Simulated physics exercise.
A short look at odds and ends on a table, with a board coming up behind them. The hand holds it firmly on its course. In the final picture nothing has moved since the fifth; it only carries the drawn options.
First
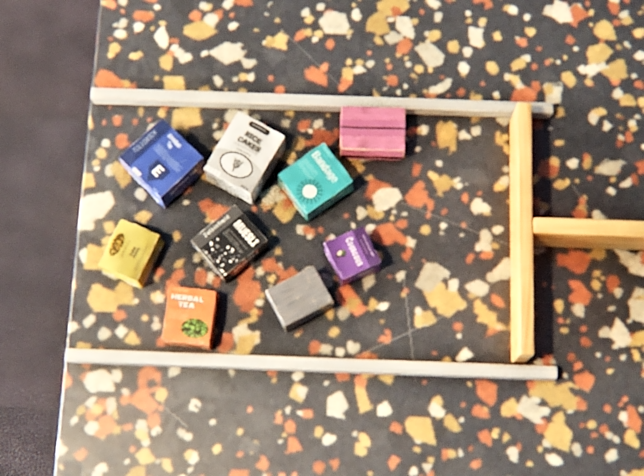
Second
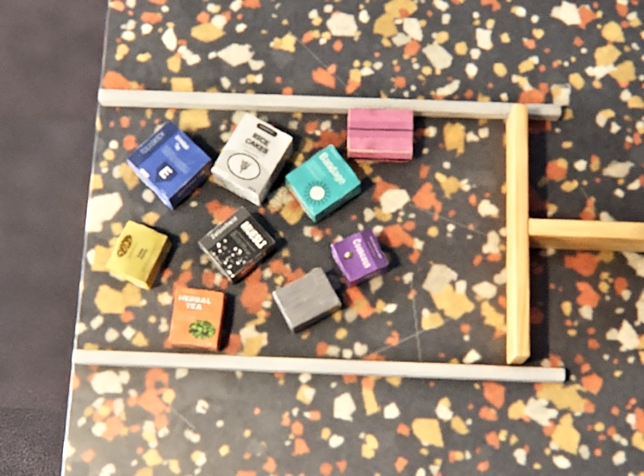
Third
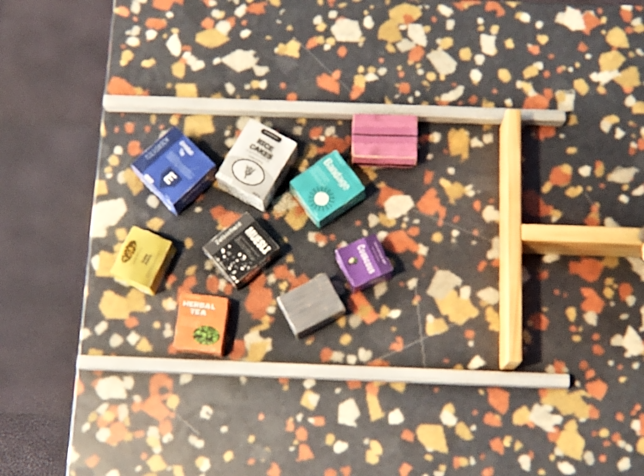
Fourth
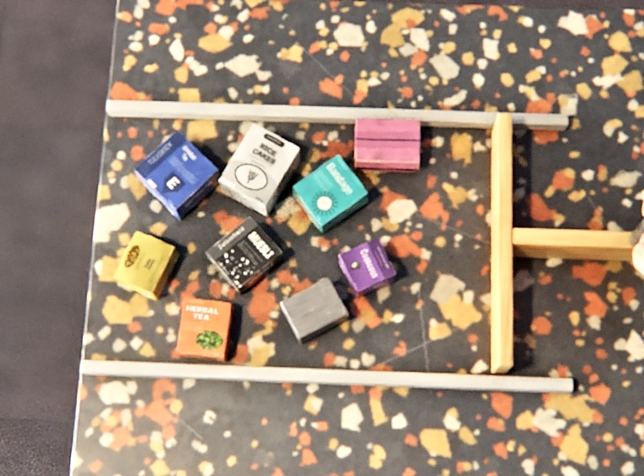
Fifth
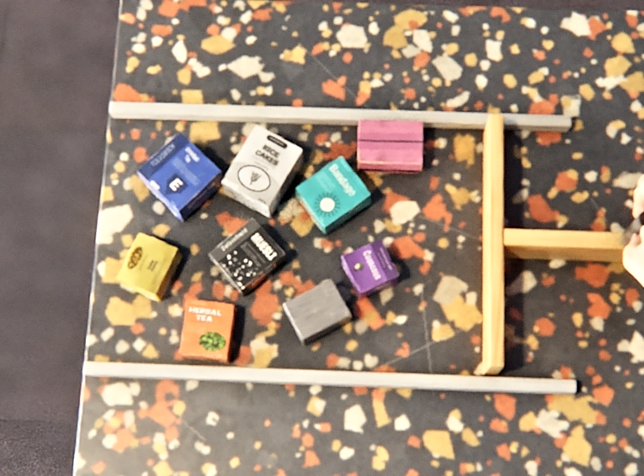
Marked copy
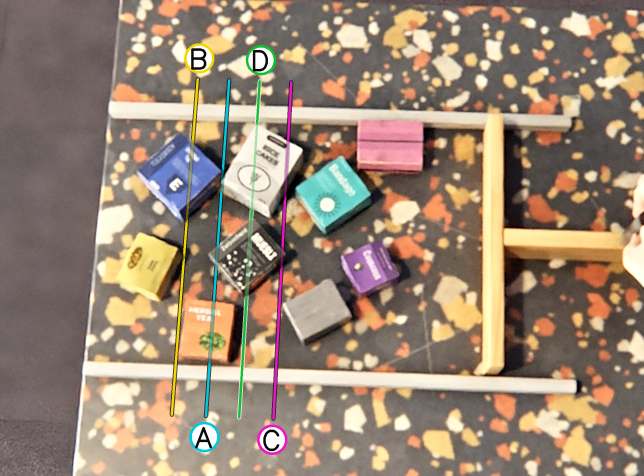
A dark tabletop speckled with orange, cream and yellow chips is seen from above, with two pale rails running across it. Between them lie small boxes: blue, white, teal and pink along the top, yellow, black and purple across the middle, orange and grey below. A wooden T-shaped board on the right slides slowly left, a hand showing at its handle, while the view drifts slightly and the boxes stay put.
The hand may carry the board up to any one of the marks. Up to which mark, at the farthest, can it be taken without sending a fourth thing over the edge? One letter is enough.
As far as mark B.
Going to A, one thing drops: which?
The blue packet goes over.
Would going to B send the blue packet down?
Yes.
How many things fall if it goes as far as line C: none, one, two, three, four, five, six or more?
The count is none.
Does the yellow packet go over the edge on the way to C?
By then, no.
On the copy, A at (218, 241); B at (185, 240); C at (283, 243); D at (250, 242).
On B. First, board (383, 232); pink box (346, 145); turquoise box (322, 201).
Then, board (269, 228); blue packet (120, 179); yellow packet (140, 267).
Finally, board (185, 226); blue packet over the edge; yellow packet over the edge; three fallen.
By contrast, A is within the limit but short; C is within the limit but short; D is within the limit but short.
